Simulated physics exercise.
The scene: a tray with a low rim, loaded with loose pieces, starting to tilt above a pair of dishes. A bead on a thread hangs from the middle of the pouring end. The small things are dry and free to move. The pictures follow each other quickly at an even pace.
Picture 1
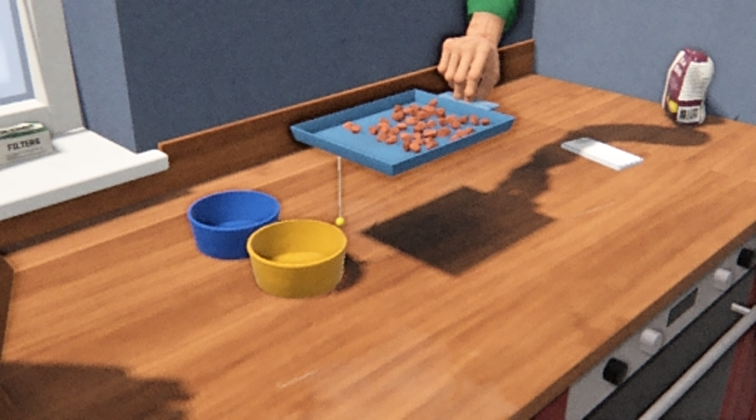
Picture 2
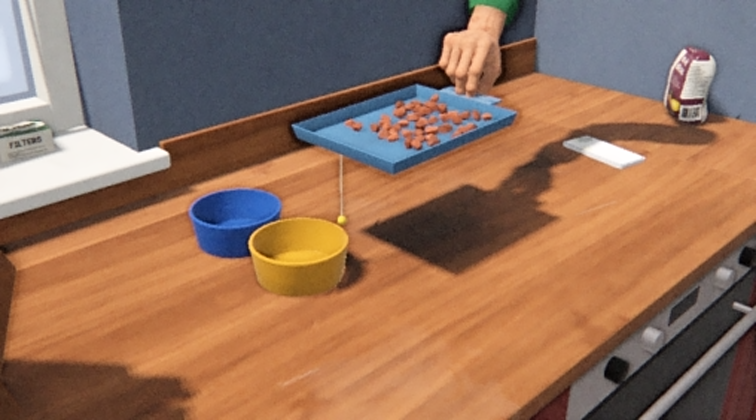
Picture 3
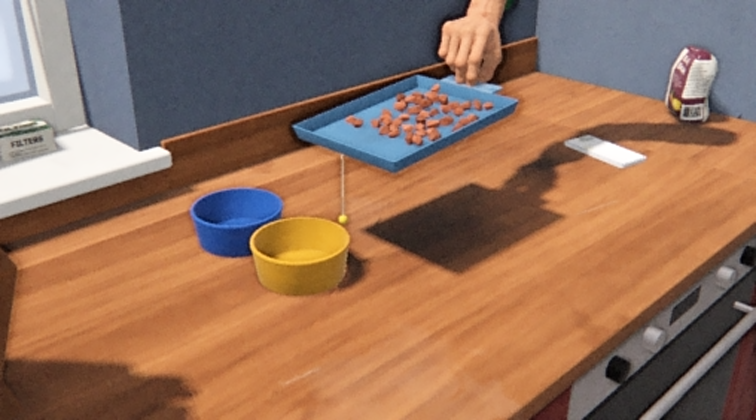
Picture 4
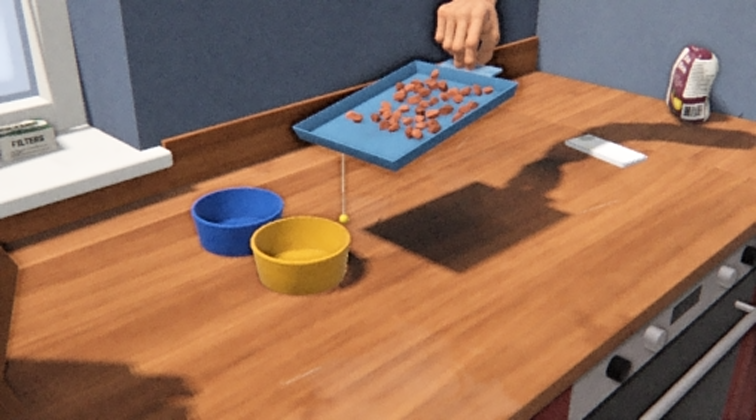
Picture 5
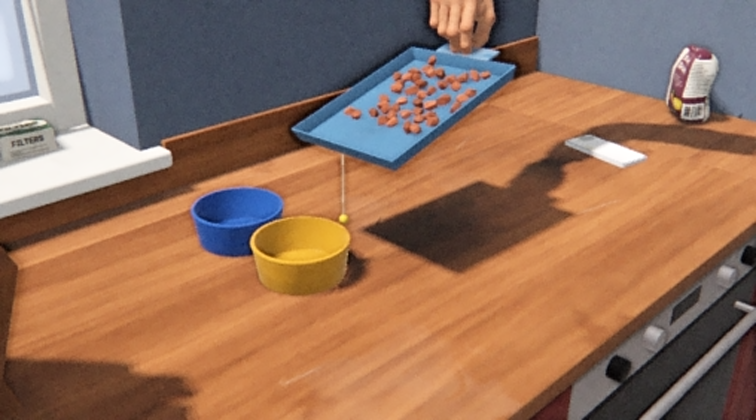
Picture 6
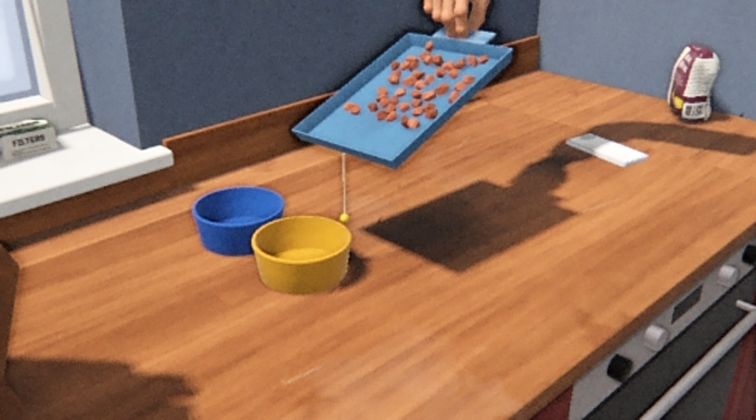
The clip opens on a hand holding a nearly level blue tray of small reddish pieces above a wooden counter, near a blue dish and a yellow dish. The hand then gradually raises the far end, tilting the tray toward its lower left corner, while the pieces stay on it.
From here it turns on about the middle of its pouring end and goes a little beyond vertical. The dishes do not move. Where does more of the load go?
The right-hand dish gets more.
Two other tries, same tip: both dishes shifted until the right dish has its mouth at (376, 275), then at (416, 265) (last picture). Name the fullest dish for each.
One: The left-hand dish. Two: Left.
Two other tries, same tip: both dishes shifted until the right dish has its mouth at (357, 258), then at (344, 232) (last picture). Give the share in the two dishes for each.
Near 80 % and 50 %.
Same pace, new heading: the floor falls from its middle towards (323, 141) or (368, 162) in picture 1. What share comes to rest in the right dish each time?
In turn 20 and 10 in a hundred.
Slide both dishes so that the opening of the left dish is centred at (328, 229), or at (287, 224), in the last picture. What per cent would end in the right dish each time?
In turn 0 and 20 in a hundred.
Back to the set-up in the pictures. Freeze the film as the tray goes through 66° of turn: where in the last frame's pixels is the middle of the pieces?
Around (328, 135).
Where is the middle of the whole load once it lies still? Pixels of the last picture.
Around (294, 265).
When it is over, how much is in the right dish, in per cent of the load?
Near 70 %.
Soon after the last picture, tray tipped steeply; nearly all on the tray; a small part in the air.
A little later, tray tipped past a quarter turn; a small part on the tray; about half in the right dish; a stray few in the left dish; a small part outside both; about a quarter in the air.
Later still, tray tipped past a quarter turn; most in the right dish; a small part in the left dish; about a quarter outside both.
At rest, tray tipped past a quarter turn; most in the right dish; a small part in the left dish; about a quarter outside both.
